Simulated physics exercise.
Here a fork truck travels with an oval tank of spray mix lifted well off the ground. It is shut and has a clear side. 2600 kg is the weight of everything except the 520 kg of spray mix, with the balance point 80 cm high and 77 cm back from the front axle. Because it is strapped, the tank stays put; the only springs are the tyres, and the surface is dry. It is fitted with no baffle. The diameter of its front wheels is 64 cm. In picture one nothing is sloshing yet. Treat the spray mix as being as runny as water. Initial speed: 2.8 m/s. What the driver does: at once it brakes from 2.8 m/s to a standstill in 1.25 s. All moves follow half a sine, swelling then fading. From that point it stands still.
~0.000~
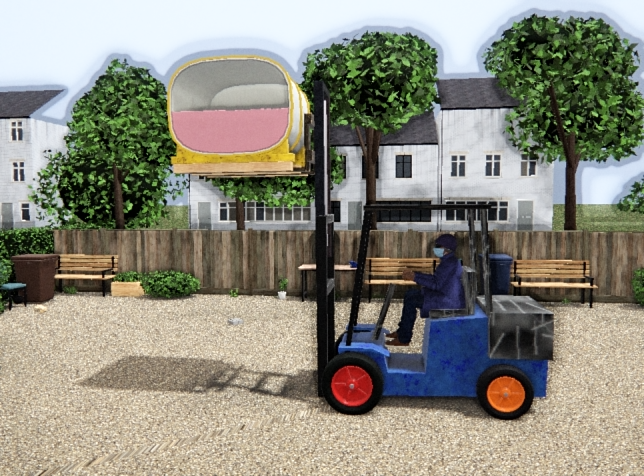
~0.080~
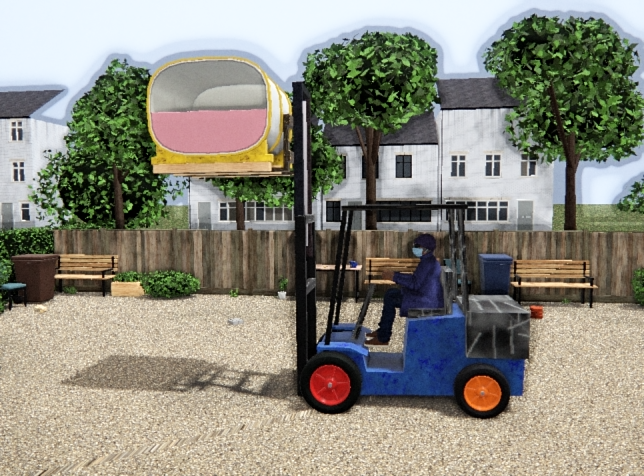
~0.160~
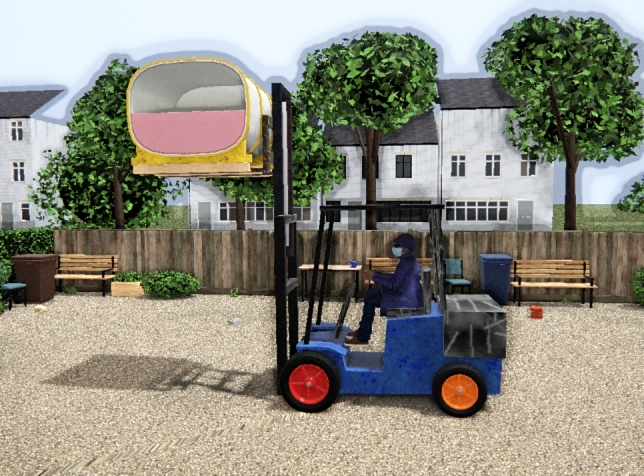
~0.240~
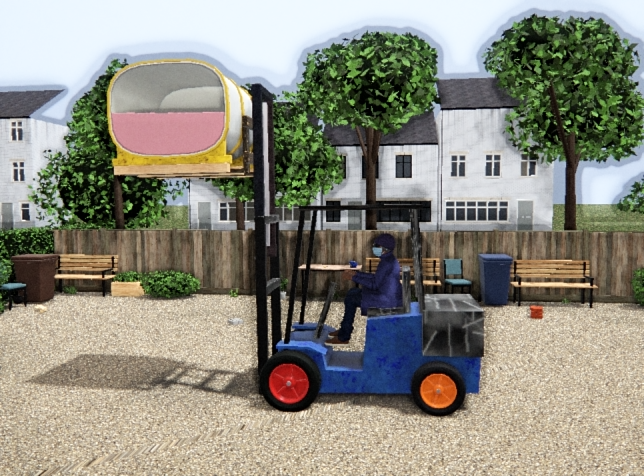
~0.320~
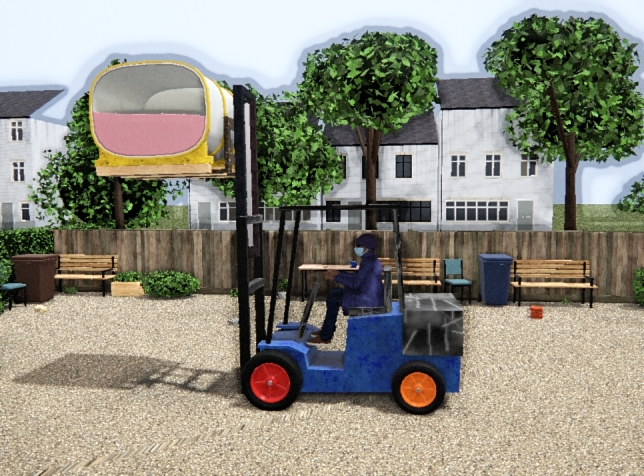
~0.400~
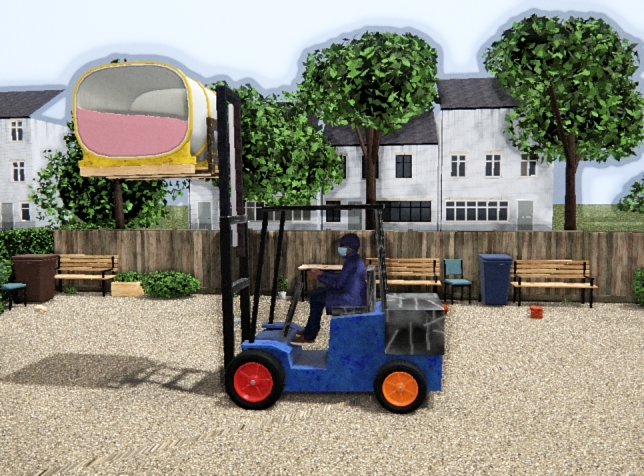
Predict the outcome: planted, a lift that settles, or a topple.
Brief hop.
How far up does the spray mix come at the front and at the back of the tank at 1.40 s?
Front 48 cm, back 38 cm.
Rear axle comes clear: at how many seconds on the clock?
Close to 0.80 seconds on the clock.
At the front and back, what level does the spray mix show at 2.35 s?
I'd put it at about 52 cm in front and about 44 cm behind.
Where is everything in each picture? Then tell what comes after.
It reaches (187, 113) at the front; it reaches (273, 110) at the back; it rides level; the front is on the left; a wheel hub at (352, 388), in the first picture.
It reaches (167, 113) at the front; it reaches (251, 111) at the back; it rides level, in the second picture.
It reaches (147, 114) at the front; it reaches (230, 112) at the back; it rides level, in the third picture.
It reaches (127, 115) at the front; it reaches (209, 113) at the back; it rides level, in the fourth picture.
It reaches (109, 114) at the front; it reaches (190, 116) at the back; it rides level, in the fifth picture.
It reaches (92, 113) at the front; it reaches (173, 120) at the back; it rides level; a wheel hub at (252, 384), in the sixth picture.
Then, 0.80 s in, the lean is 1° nose down, the rear 2 cm in the air; the liquid stands 19 cm at the back and 74 cm at the front.
Then, 1.20 s in, the lean is 3° nose down, the rear 6 cm in the air; the liquid stands 21 cm at the back and 58 cm at the front.
Then, 1.40 s in, the lean is 2° nose down, the rear 5 cm in the air; the liquid stands 37 cm at the back and 49 cm at the front.
Then, 2.35 s in, the lean is 1° nose down, wheels down; the liquid stands 45 cm at the back and 53 cm at the front.
Then, 4.24 s in, all wheels are down again; the highest lift was 6 cm and the largest lean 3°.
